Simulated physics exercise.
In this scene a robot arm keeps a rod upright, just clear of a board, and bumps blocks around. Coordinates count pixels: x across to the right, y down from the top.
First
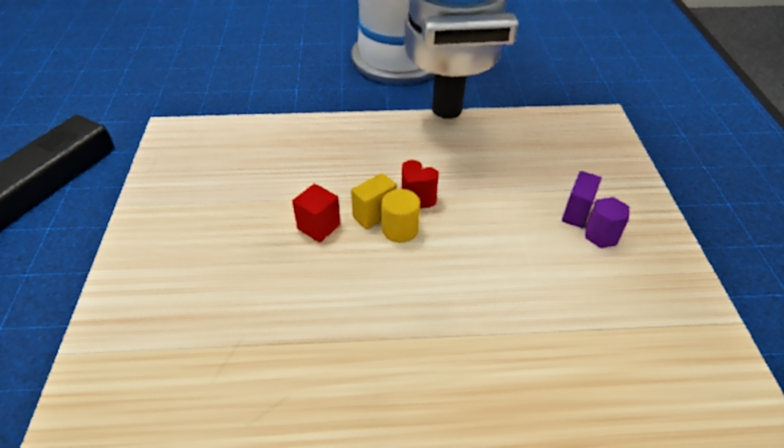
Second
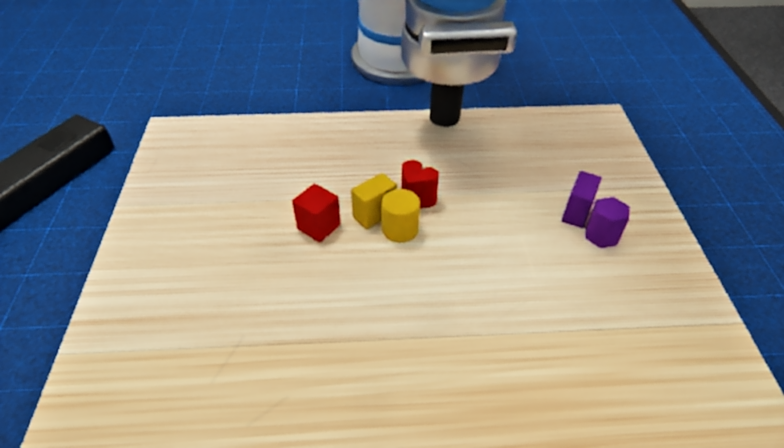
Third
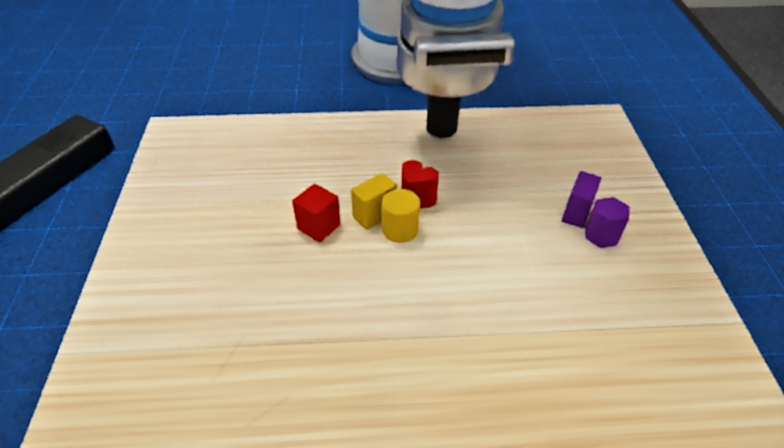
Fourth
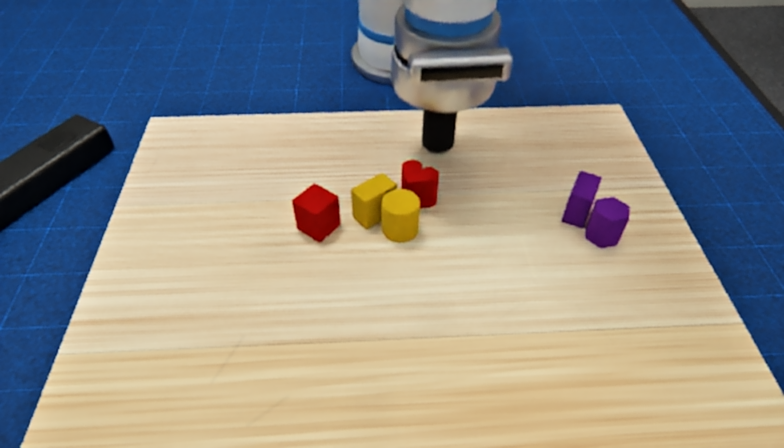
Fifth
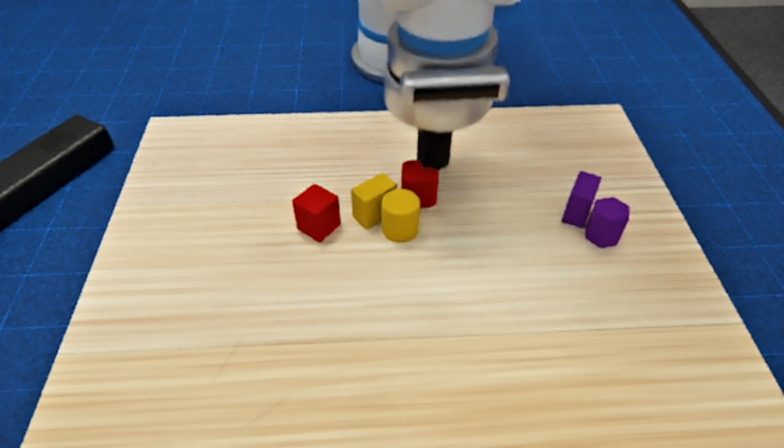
To begin with, a robot arm holds a black rod at the far edge of a wooden board, beyond red and yellow blocks and two purple ones at right. The rod then moves nearer and slightly left in small steps, ending right behind the red heart, while the blocks stay still.
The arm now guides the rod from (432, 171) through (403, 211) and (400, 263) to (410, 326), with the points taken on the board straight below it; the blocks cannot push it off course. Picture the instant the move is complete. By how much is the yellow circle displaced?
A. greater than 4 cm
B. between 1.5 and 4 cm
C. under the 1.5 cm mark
A
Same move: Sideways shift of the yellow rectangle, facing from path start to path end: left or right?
Seen from start to end, it moves right.
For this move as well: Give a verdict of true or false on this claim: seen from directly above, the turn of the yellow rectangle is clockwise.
That statement is accurate.
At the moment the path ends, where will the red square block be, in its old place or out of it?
By the last moment, the red square block will still be in its place.
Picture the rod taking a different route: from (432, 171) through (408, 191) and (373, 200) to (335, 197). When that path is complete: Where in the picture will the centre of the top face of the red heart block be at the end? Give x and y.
Near (410, 187).
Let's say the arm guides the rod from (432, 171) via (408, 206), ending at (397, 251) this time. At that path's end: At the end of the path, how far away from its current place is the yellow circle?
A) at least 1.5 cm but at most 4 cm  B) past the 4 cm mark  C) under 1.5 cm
I choose B.
What follows on the original path. One third of the way, rod (403, 200); yellow rectangle (365, 194), turned 40° clockwise; yellow circle (392, 226); red heart block (413, 205), turned 50° anticlockwise.
Two thirds of the way, rod (401, 253); yellow rectangle (355, 204), turned 80° clockwise; yellow circle (386, 266); red heart block (436, 240), turned 115° anticlockwise.
At the end, rod (410, 316); red square block not moved; yellow rectangle (355, 204), turned 80° clockwise; yellow circle (368, 312); red heart block (438, 244), turned 140° anticlockwise.
